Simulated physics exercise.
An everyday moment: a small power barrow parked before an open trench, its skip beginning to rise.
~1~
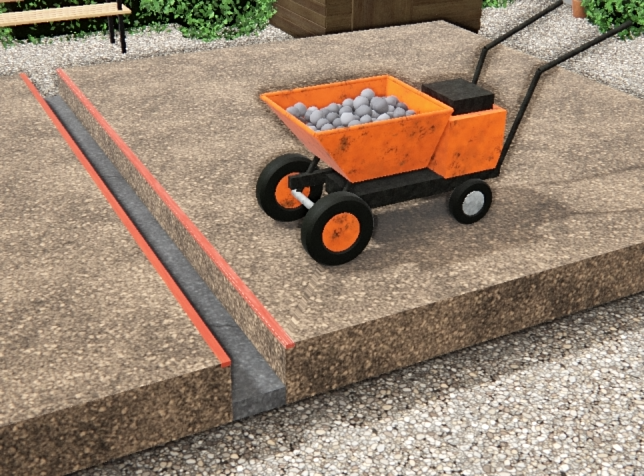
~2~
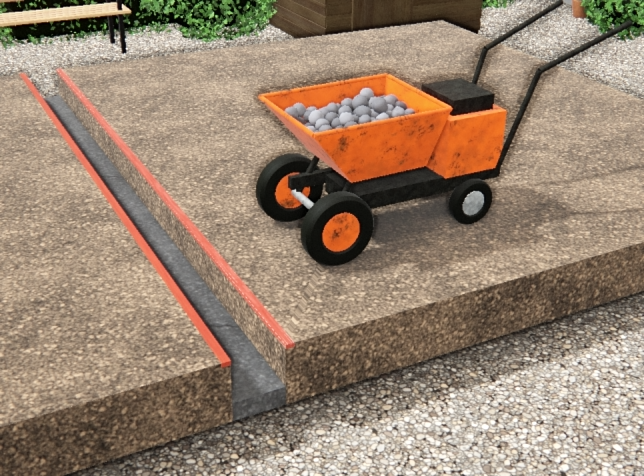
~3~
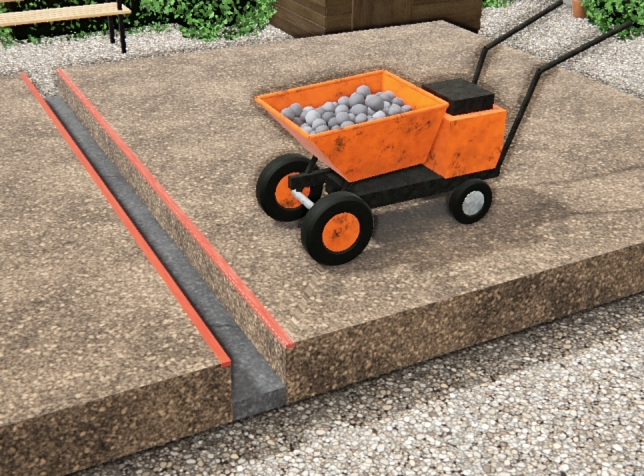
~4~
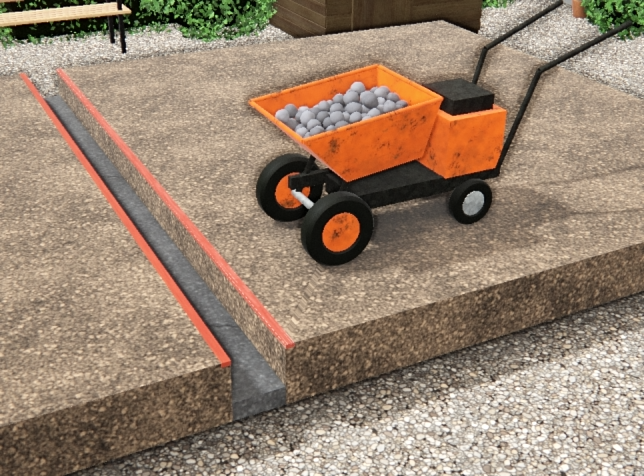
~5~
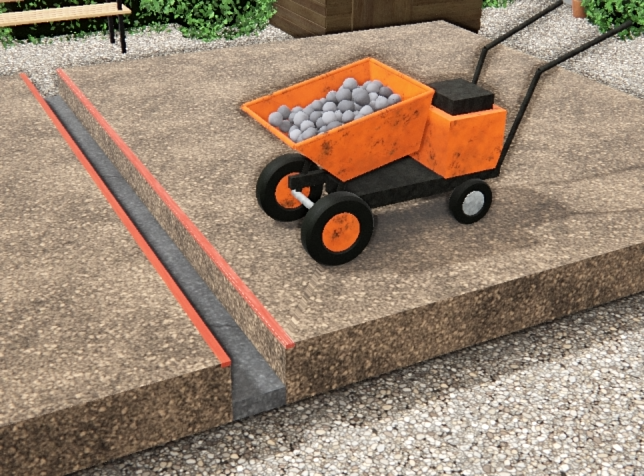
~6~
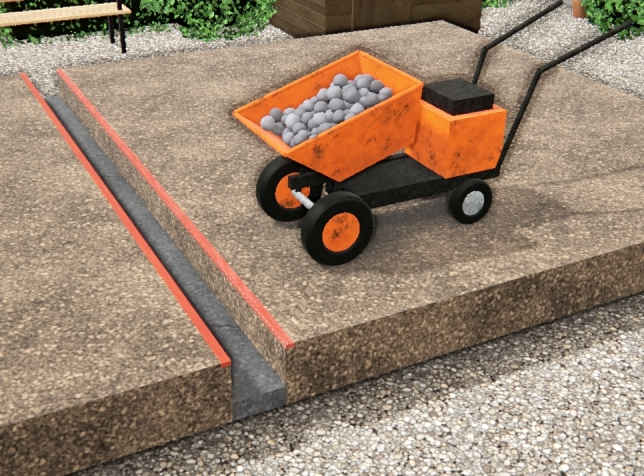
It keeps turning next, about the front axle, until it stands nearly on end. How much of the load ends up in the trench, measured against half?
I predict the trench will catch most of it.
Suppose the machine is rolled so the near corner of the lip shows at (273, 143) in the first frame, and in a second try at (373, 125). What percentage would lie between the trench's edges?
The share would be near 10 percent, and then near 50 percent.
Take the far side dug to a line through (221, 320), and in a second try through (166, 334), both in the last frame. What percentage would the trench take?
In order, some 40 and some 100 percent.
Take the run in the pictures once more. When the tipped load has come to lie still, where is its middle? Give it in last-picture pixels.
The centre settles at about (184, 288).
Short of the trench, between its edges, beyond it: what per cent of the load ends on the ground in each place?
I'd estimate short near 0, between near 70 and beyond near 30 per cent.
Just after the last frame, skip tipped steeply; every one in the skip.
A moment on, skip tipped right over; the larger part in the skip; about a tenth in or heaped over the trench; about a tenth falling.
Further on, skip tipped right over; about a tenth in the skip; roughly two thirds in or heaped over the trench; roughly a quarter beyond it.
When it is over, skip tipped right over; roughly two thirds in or heaped over the trench; roughly a quarter beyond it.
